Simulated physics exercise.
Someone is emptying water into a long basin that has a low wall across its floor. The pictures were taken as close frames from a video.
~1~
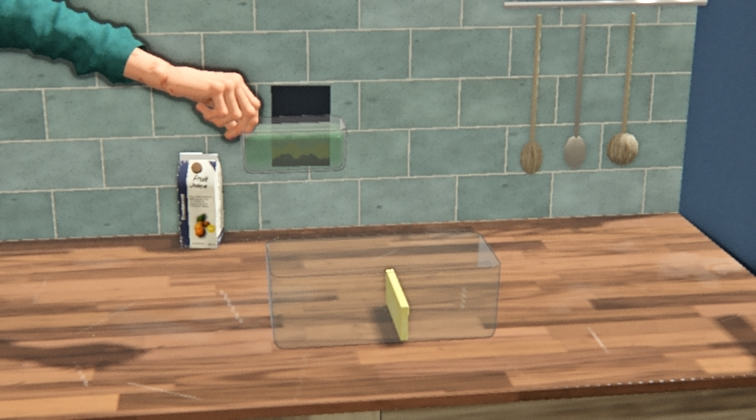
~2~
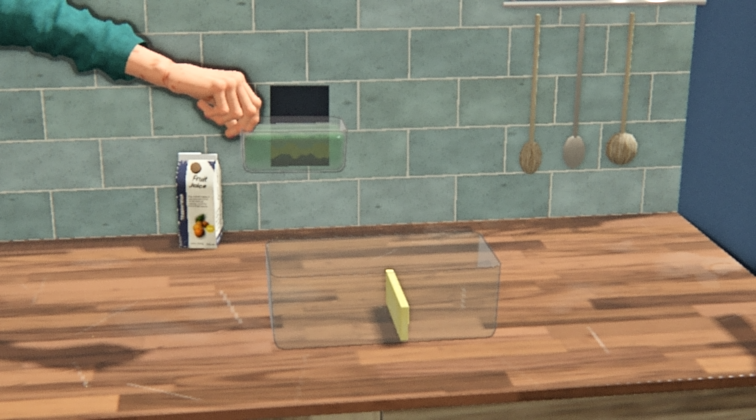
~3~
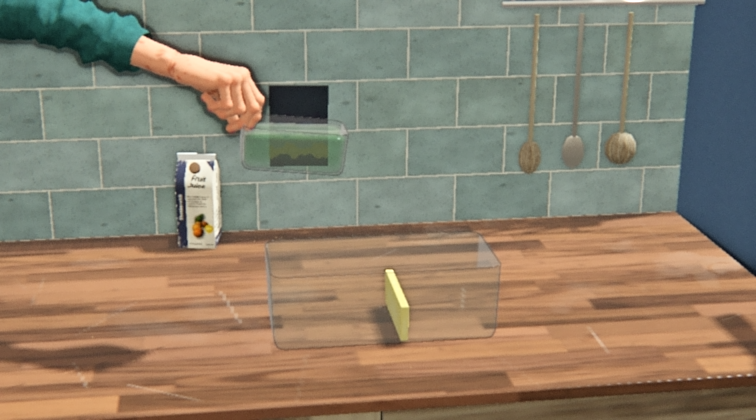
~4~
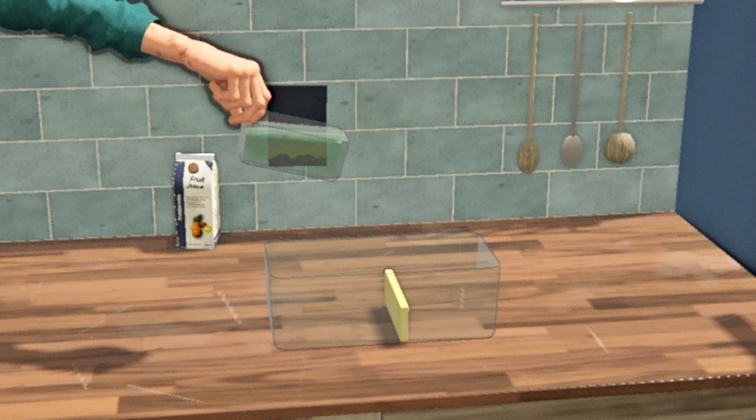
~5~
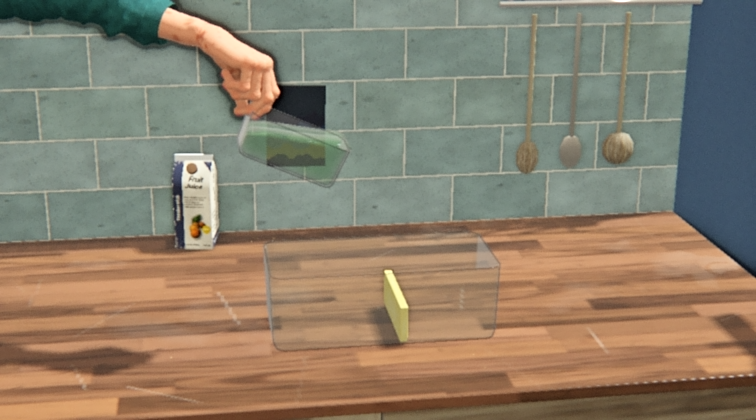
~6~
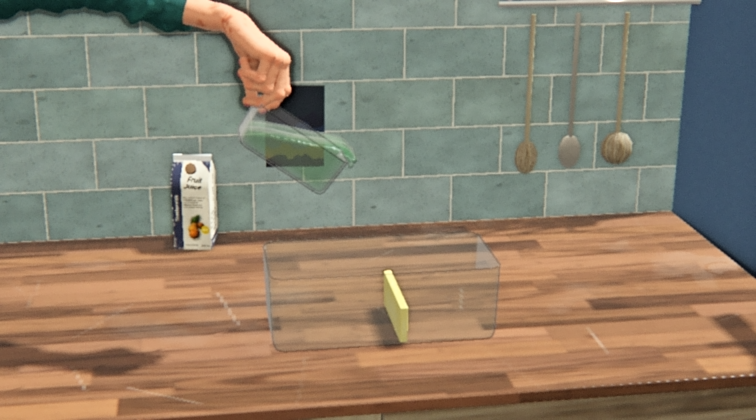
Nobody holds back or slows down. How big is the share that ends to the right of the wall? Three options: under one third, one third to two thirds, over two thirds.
Answer: Under one third.
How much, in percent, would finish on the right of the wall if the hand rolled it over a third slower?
Roughly 45 percent.
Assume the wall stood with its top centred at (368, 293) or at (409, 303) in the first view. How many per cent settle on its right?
Around 75 per cent for the first, around 20 per cent for the second.
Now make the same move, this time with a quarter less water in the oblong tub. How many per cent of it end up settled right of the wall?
The share comes to some 5 parts in a hundred.
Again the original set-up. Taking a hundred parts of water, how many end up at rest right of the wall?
I'd put it at around 15 %.
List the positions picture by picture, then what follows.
Tilt 0°; pouring edge (344, 124); surface from (242, 131) to (342, 128); the long basin's rim runs from (269, 259) to (490, 249); the wall's top is at (397, 288), in the first frame.
Tilt 2°; pouring edge (344, 125); surface from (242, 131) to (342, 129), in the second frame.
Tilt 6°; pouring edge (346, 129); surface from (243, 129) to (344, 131), in the third frame.
Tilt 14°; pouring edge (346, 137); surface from (244, 128) to (345, 133), in the fourth frame.
Tilt 24°; pouring edge (346, 146); surface from (243, 128) to (345, 142); 3 per cent is over the edge, in the fifth frame.
Tilt 36°; pouring edge (344, 157); surface from (242, 126) to (329, 142); 10 per cent is over the edge, in the sixth frame.
A moment on, the oblong tub is tipped right over and 8 per cent is still to pour, 30 is left of the wall and 9 right of it.
Next, the oblong tub is tipped right over and 1 per cent is still to pour, 78 is left of the wall and 17 right of it.
Then the oblong tub is tipped right over and 0 per cent is still to pour, 75 is left of the wall and 17 right of it.
Later the oblong tub is tipped right over and 0 per cent is still to pour, 76 is left of the wall and 17 right of it.
In the end 76 per cent lies left of the wall, 18 right of it and 6 outside.
